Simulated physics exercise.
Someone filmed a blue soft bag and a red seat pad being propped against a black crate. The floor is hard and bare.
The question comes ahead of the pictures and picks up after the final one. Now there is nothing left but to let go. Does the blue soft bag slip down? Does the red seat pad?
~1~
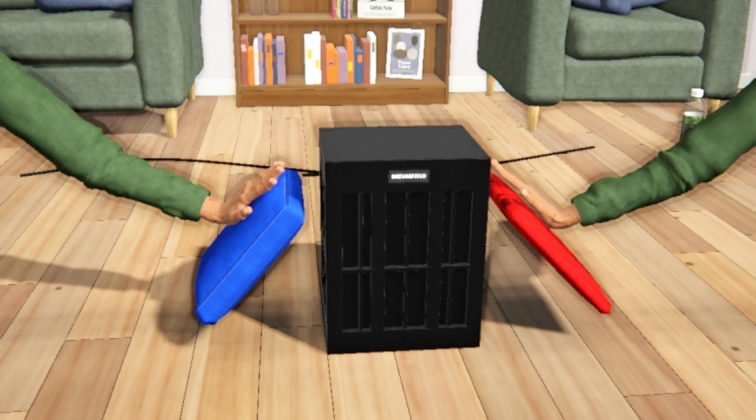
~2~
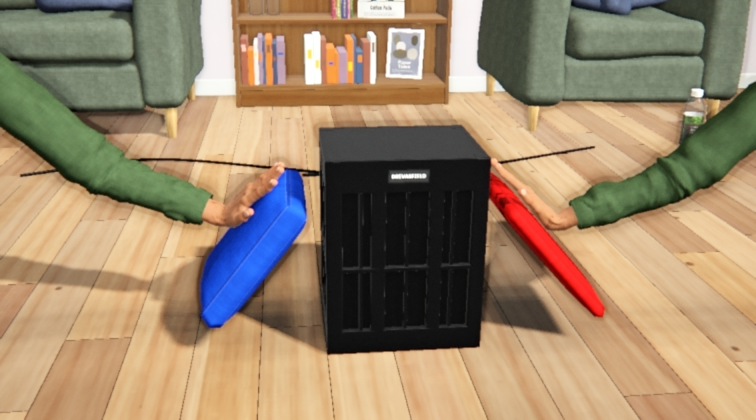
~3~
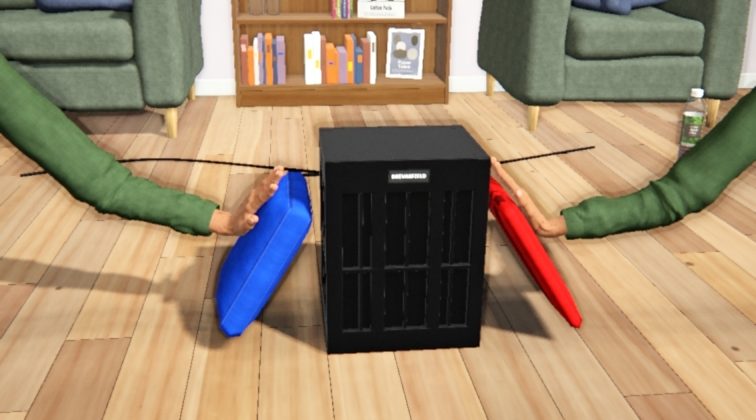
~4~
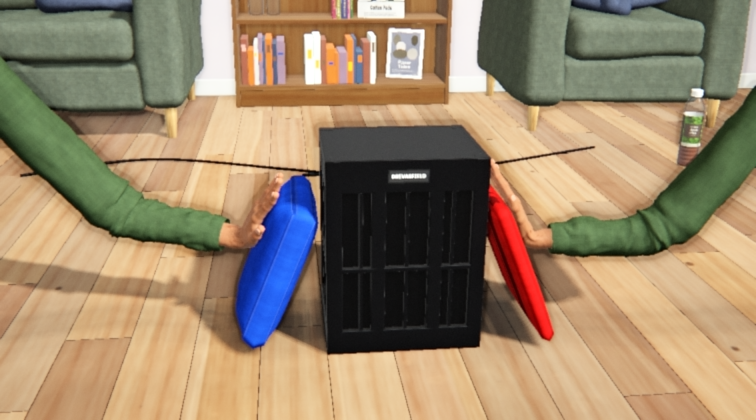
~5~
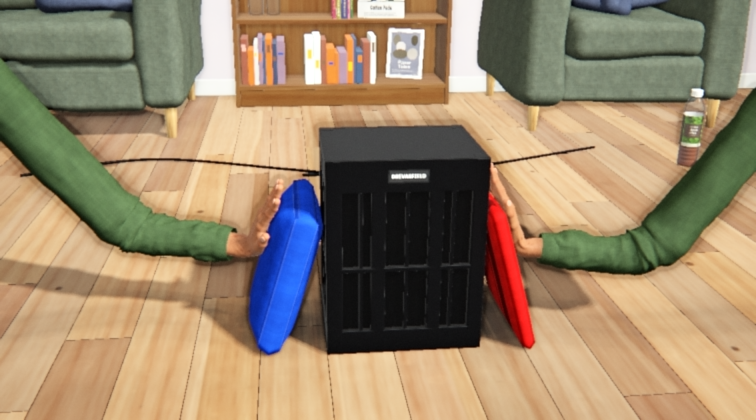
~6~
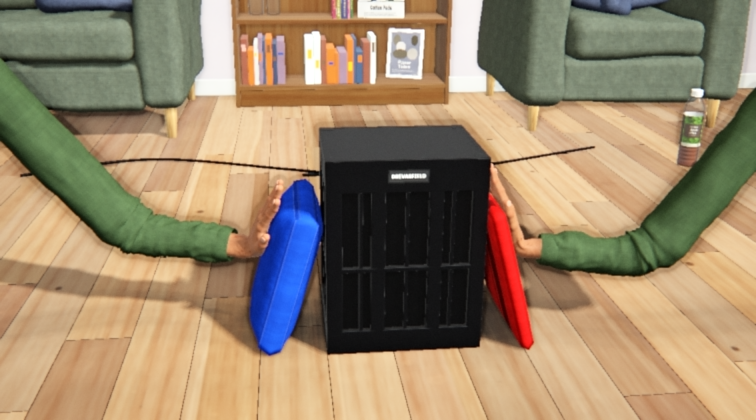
Checking both, the blue soft bag does not slip, the red seat pad does not slip.
Then, 0.28 s after the last picture, soft bag leaning near (288, 264); seat pad leaning near (494, 255).
Then, 0.84 s after the last picture, soft bag leaning near (287, 264); seat pad leaning near (494, 255).
At rest, soft bag leaning near (288, 264); seat pad leaning near (494, 255). The blue soft bag remains propped up and the red seat pad keeps leaning.
